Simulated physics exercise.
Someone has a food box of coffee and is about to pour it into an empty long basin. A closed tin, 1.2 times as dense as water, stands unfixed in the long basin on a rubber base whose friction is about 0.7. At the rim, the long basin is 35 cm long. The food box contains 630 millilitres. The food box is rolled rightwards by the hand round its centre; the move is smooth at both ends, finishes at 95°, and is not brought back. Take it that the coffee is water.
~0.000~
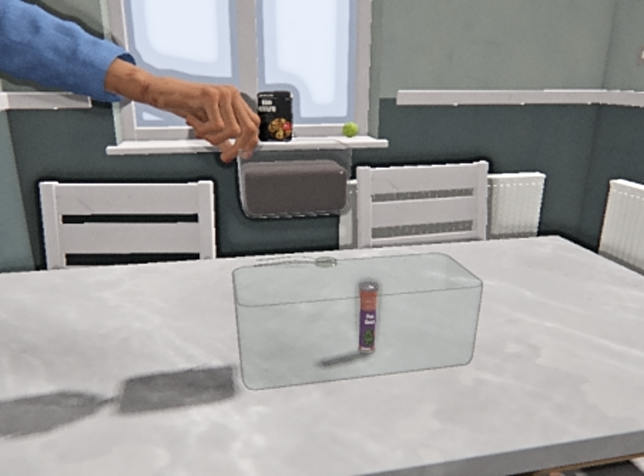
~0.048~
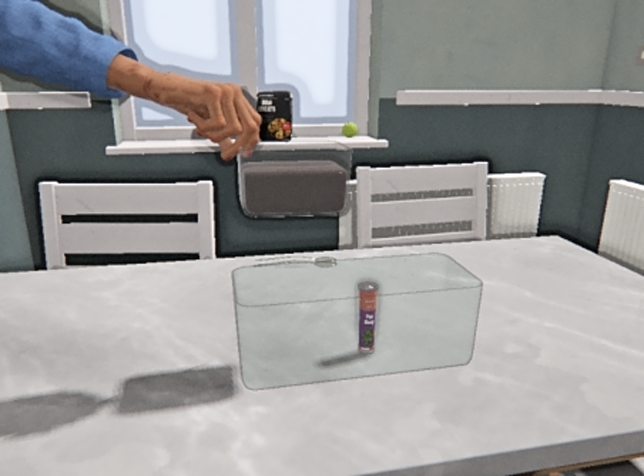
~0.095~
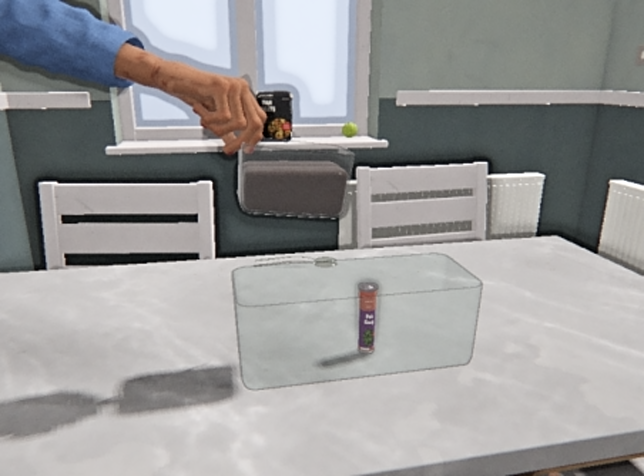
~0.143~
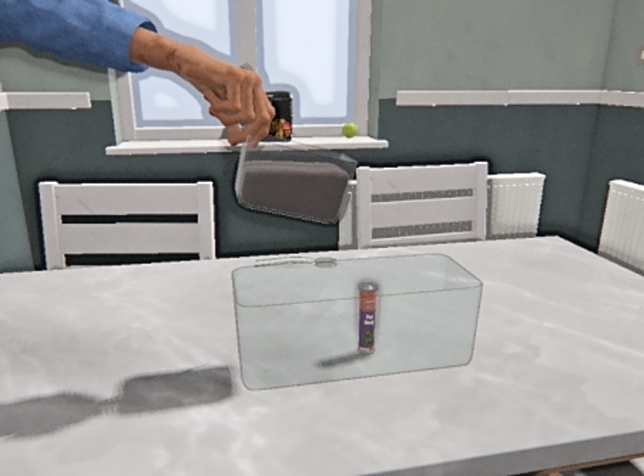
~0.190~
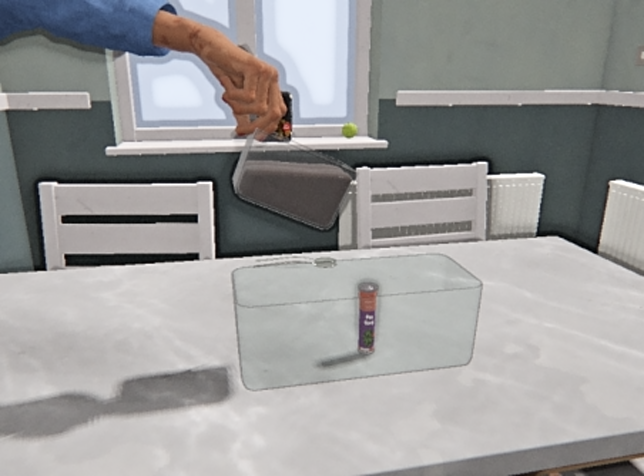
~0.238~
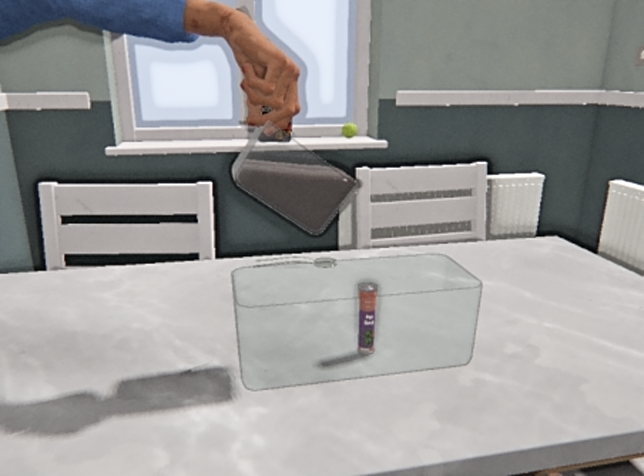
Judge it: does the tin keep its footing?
Yes, it keeps its footing.
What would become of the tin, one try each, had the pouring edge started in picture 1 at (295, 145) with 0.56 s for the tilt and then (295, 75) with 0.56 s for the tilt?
Run one: It tumbles. Run two: It tumbles.
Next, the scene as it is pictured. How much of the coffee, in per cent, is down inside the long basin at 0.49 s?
20 %, give or take.
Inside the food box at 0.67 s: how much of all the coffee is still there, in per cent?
I'd estimate some 12 per cent.
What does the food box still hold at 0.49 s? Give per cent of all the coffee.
I reckon about 34 in a hundred is still held.
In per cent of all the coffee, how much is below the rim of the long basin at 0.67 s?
Around 80 in a hundred.
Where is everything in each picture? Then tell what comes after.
The first picture shows tilt 0°; pouring edge (344, 145); surface from (242, 169) to (341, 165); the long basin's rim runs from (235, 287) to (464, 269); the tin's top is at (369, 290).
The second picture shows tilt 2°; pouring edge (345, 147); surface from (242, 168) to (340, 166).
The third picture shows tilt 7°; pouring edge (346, 152); surface from (242, 167) to (341, 167).
The fourth picture shows tilt 14°; pouring edge (349, 160); surface from (243, 167) to (343, 168).
The fifth picture shows tilt 25°; pouring edge (350, 170); surface from (241, 168) to (346, 171).
The sixth picture shows tilt 36°; pouring edge (349, 182); surface from (238, 164) to (350, 173); 1 per cent is over the edge.
After 0.49 s the tilt is 91° and 35 per cent is still to pour; the tin stands where it began.
After 0.67 s the tilt is 95° and 13 per cent is still to pour; the tin stands where it began.
After 0.85 s the tilt is 95° and 5 per cent is still to pour; the tin stands where it began.
After 1.06 s the tilt is 95° and 2 per cent is still to pour; the tin stands where it began.
In the end the tin stands where it began.
